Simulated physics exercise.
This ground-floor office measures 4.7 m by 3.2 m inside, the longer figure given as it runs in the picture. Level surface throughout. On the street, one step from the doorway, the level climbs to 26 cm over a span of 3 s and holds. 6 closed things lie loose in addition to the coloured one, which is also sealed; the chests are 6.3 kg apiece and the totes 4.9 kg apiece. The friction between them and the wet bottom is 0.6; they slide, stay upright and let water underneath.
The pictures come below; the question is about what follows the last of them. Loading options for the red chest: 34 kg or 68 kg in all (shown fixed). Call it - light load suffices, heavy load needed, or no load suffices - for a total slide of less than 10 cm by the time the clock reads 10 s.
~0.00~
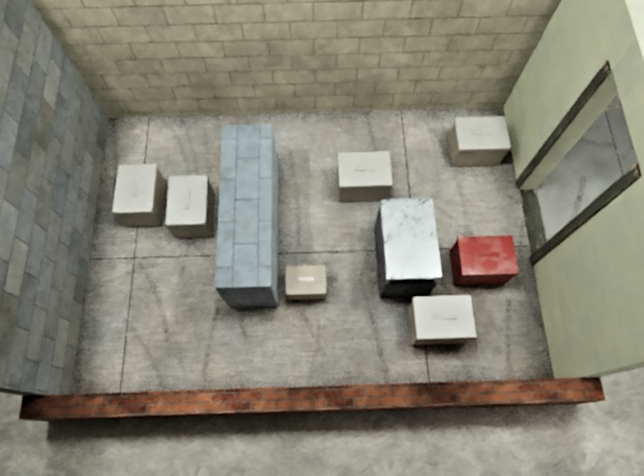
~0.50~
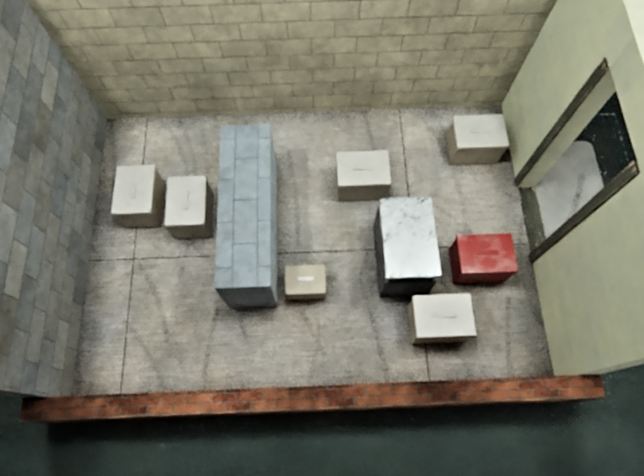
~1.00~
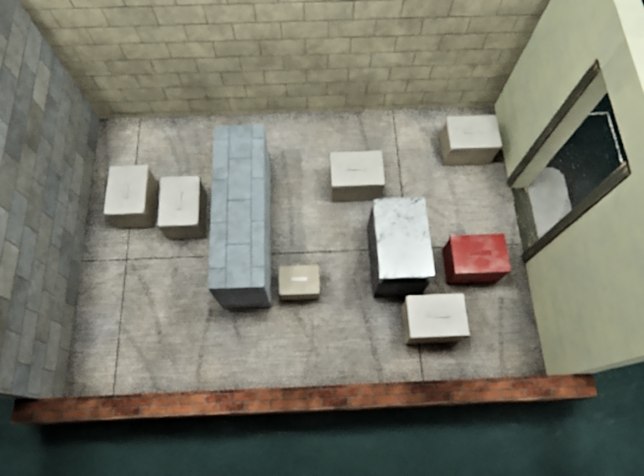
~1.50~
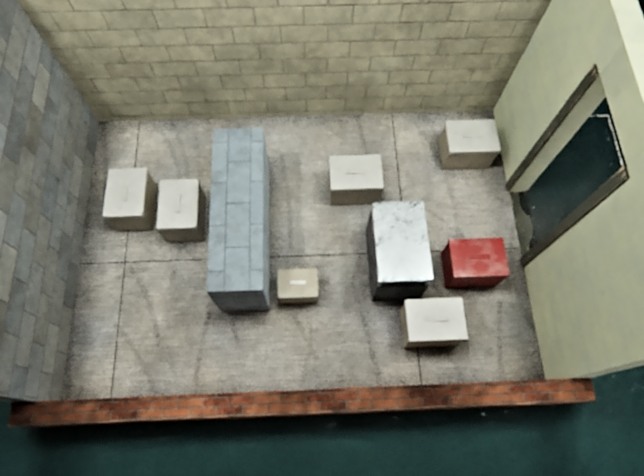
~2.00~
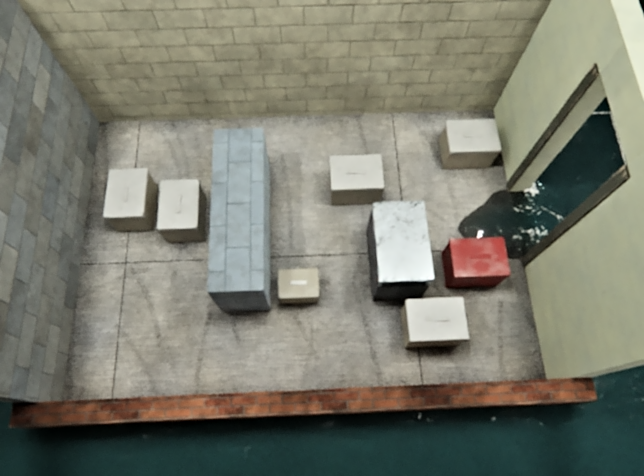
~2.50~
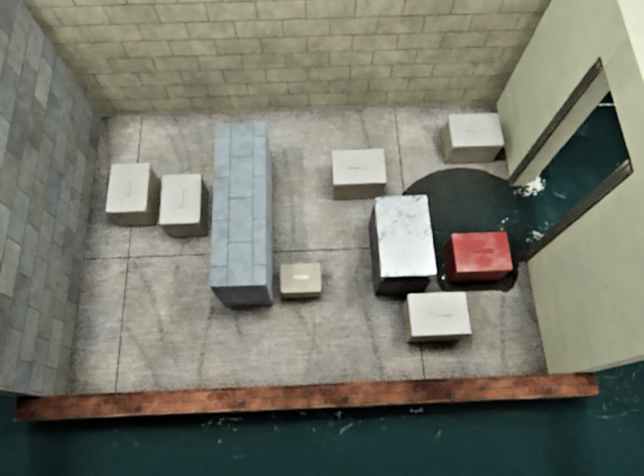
My call: Light load suffices.
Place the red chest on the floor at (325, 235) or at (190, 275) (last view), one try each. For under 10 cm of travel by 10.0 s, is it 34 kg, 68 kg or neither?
For the first spot the lighter suffices, for the second the lighter suffices.
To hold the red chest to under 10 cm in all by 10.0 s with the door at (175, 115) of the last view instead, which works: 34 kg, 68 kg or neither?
For that position, the smaller mass succeeds.
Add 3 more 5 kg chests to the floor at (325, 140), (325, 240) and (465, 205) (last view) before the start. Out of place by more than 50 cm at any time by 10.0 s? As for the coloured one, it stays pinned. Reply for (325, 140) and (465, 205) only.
In that order: Beyond it, beyond it.
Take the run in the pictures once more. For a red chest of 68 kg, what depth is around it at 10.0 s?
Close to 10 cm deep.
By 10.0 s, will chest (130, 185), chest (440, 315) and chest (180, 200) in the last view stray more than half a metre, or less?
First exceeds it, then exceeds it, then stays inside.
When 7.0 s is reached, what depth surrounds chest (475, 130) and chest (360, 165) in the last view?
I'd put it at 4 cm and 7 cm respectively.
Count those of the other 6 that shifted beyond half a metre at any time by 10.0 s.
That adds up to 5.
After 3.5 s the red chest would be 0 cm from its start with 34 kg and 0 cm from its start with 68 kg; 6 cm of water round it then.
After 4.5 s the red chest would be 0 cm from its start with 34 kg and 0 cm from its start with 68 kg; 7 cm of water round it then.
After 7.0 s the red chest would be 0 cm from its start with 34 kg and 0 cm from its start with 68 kg; 9 cm of water round it then.
After 10.0 s the red chest would be 0 cm from its start with 34 kg and 0 cm from its start with 68 kg; 10 cm of water round it then.
